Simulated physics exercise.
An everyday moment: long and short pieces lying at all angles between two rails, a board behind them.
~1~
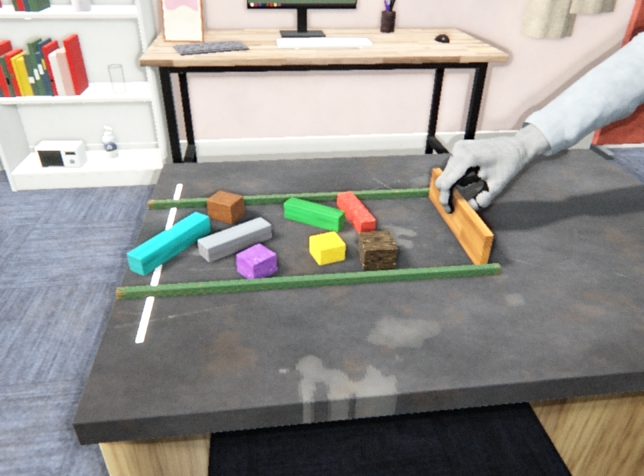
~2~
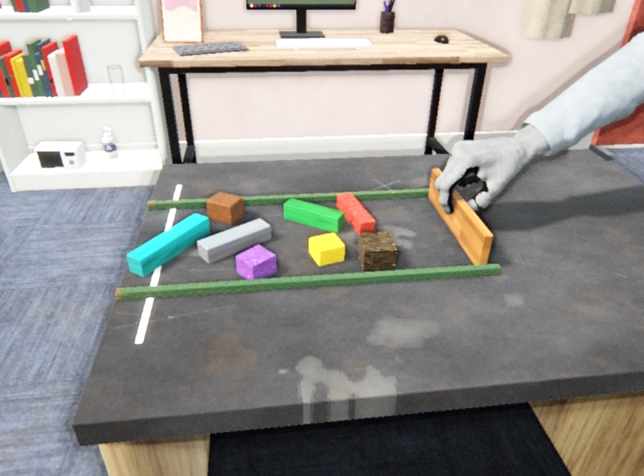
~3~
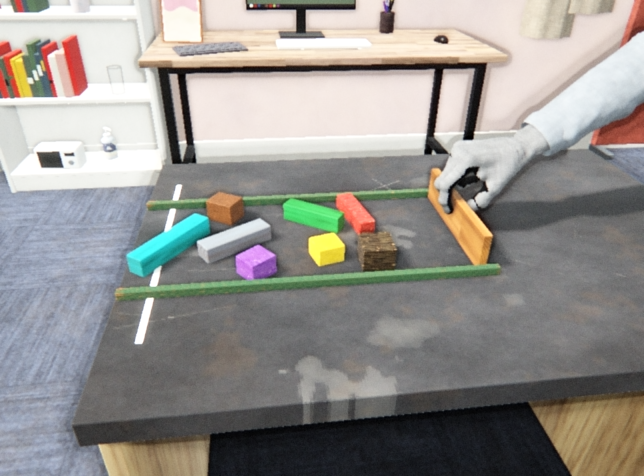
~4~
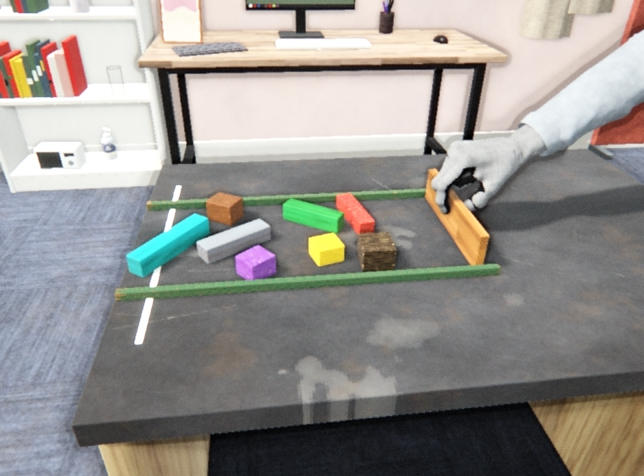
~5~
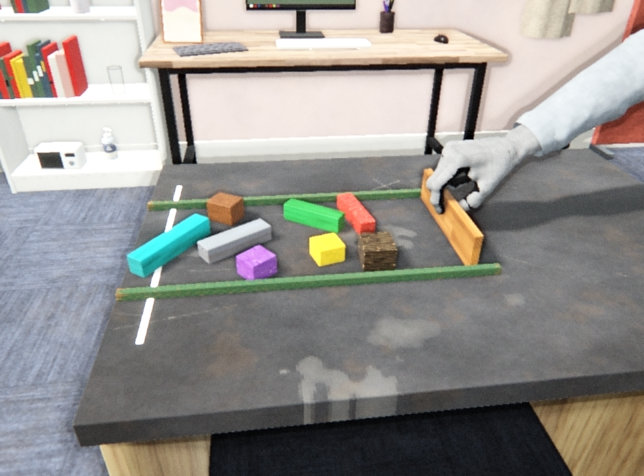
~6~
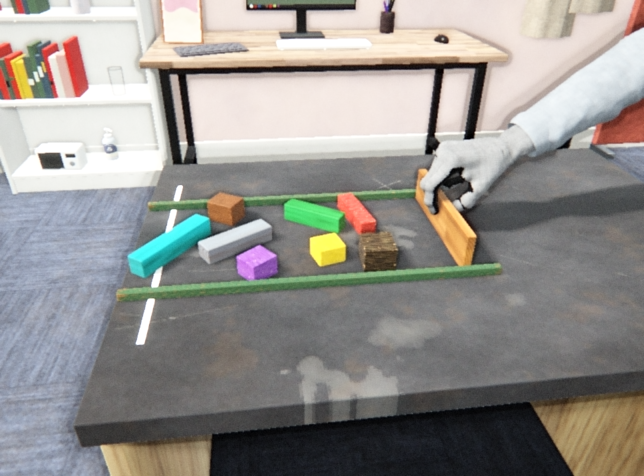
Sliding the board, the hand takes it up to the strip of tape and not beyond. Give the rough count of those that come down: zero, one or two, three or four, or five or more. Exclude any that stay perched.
Three, or four.
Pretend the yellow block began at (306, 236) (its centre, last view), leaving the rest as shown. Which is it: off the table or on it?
So the yellow block keeps its spot.
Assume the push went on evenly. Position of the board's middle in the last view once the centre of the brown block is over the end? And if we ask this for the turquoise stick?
Its middle is about (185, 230) and about (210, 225).
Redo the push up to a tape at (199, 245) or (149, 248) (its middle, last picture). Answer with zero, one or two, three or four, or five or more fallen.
The counts, in order, are one to two and 5 or more.
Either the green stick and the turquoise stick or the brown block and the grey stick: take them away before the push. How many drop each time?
You'd get 3 in the first case and 2 in the second one.
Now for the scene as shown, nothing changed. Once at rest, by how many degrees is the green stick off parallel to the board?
About 0 degrees.
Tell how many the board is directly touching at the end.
That makes 3.
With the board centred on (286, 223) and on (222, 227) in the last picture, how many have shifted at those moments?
By then 6, and 8.
Soon after, none off yet; turquoise stick at rest near (172, 244); brown block at rest near (226, 209); grey stick at rest near (237, 241).
After that, none off yet; turquoise stick at rest near (172, 244); brown block at rest near (226, 209); grey stick displaced a little near (216, 243).
And then, none off yet; turquoise stick displaced a little near (134, 242); brown block displaced well along near (165, 210); grey stick displaced about its own width near (151, 247).
In the end, the number that fall off is three or four; gone, purple block, grey stick, brown block and turquoise stick.
